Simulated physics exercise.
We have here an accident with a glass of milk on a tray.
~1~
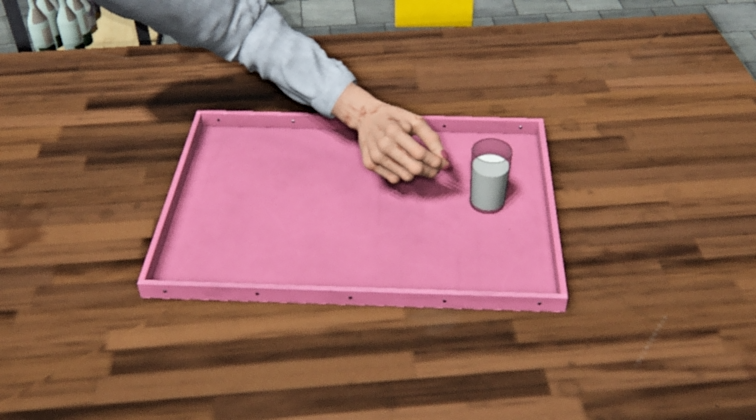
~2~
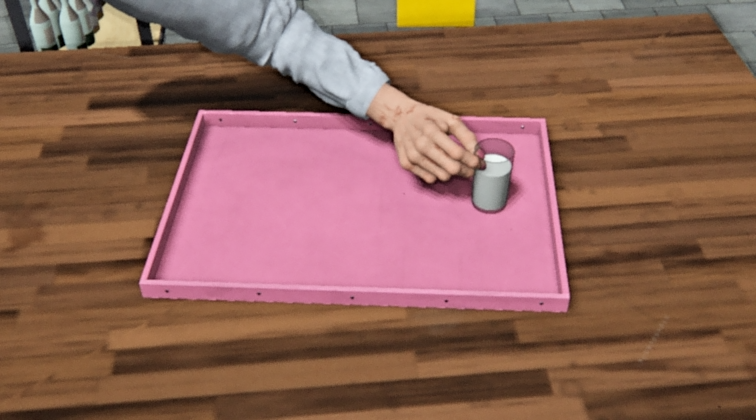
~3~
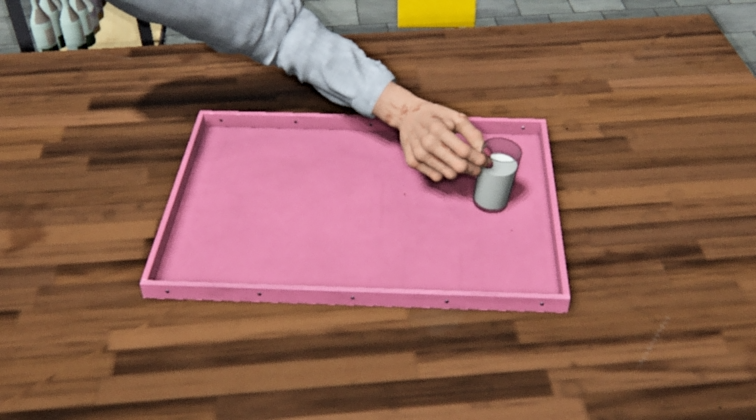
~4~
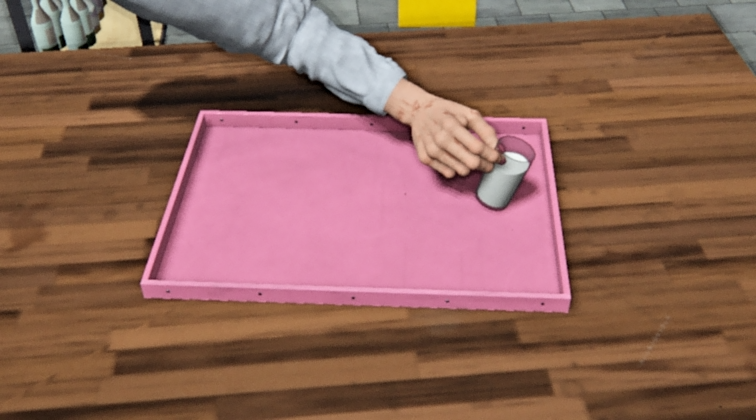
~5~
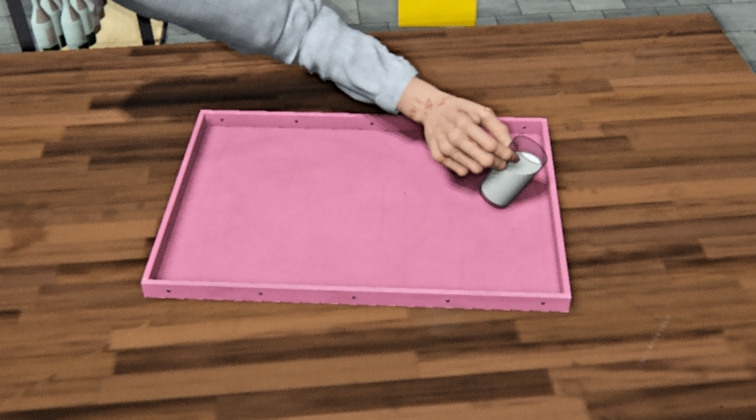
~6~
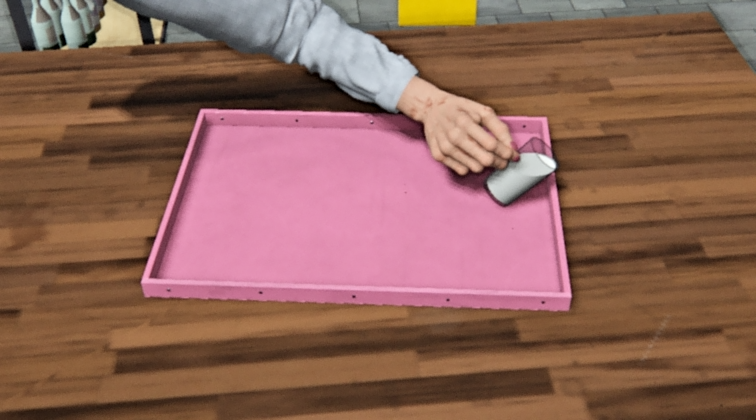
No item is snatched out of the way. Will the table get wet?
I expect the tray will fail to catch the spill.
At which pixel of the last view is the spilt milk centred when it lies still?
It settles with its centre at about (735, 205).
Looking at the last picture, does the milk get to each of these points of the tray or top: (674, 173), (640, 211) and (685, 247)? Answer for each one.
Checking each in turn gives in the spill, in the spill and in the spill.
Shortly, the glass lies across the rim; the puddle covers about as much as a plate; it has landed past the rim.
Then, the puddle covers about as much as a tray; it has landed past the rim.
At the finish, the puddle covers about as much as a tray; it has landed past the rim.
